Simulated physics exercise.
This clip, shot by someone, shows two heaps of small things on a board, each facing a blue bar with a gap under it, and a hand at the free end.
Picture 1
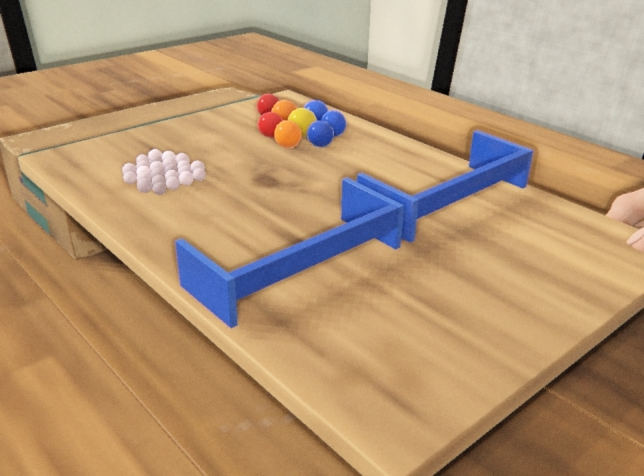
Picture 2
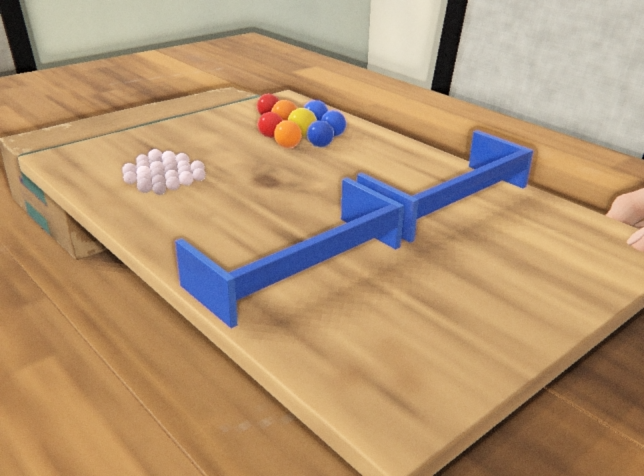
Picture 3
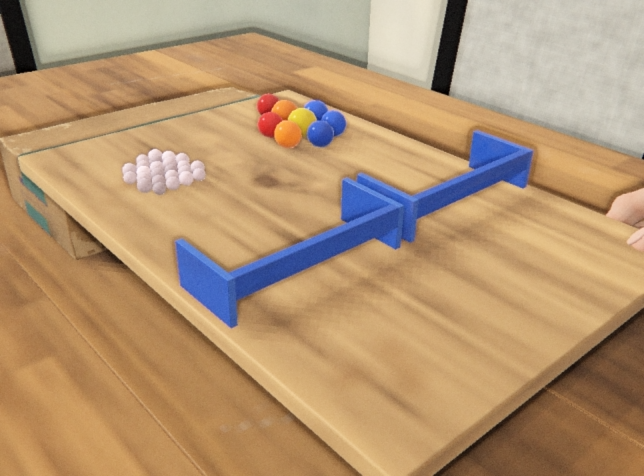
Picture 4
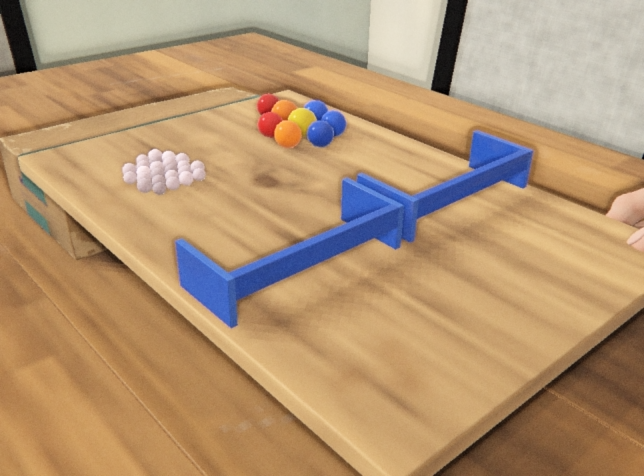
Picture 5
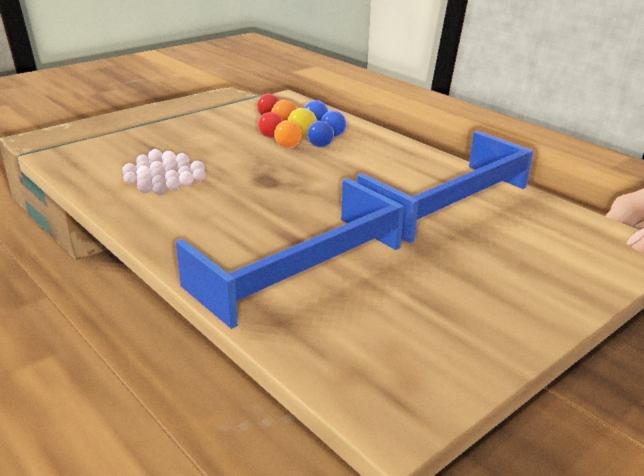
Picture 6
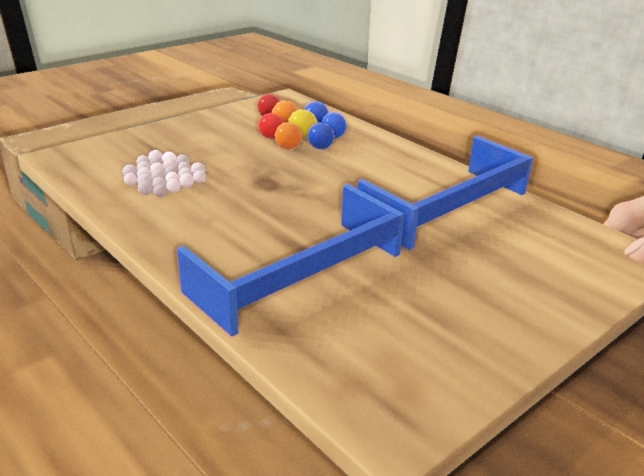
A pale wooden board lies across a brown wooden table, one end on a low cardboard box, seen from above at an angle by a steady camera. Small pinkish-white balls sit clustered at left, with larger red, orange, yellow and blue balls farther back, each group facing a blue barrier. Almost nothing moves until the board's near end dips very slightly, a hand at the right edge, the balls staying in place.
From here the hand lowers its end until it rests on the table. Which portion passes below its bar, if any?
I reckon the nearer portion clears it fine; I reckon the farther portion gets caught.
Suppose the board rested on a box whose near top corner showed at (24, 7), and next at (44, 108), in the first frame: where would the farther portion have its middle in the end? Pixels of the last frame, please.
Centre at rest: First case roughly (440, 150), second case roughly (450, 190).
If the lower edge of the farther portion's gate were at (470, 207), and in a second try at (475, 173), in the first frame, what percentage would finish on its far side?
I'd say around 0 in a hundred, and around 100 in a hundred after that.
Then, 0.26 s after the last picture, board sloping at 7°; nearer portion where it was; farther portion where it was.
Then, 0.53 s after the last picture, board resting at 10°; nearer portion on its way down; farther portion on its way down.
Then, 0.86 s after the last picture, board resting at 10°; nearer portion all past its gate; farther portion has reached its gate.
By the end, board resting at 10°; nearer portion all past its gate; farther portion gathered behind its gate.
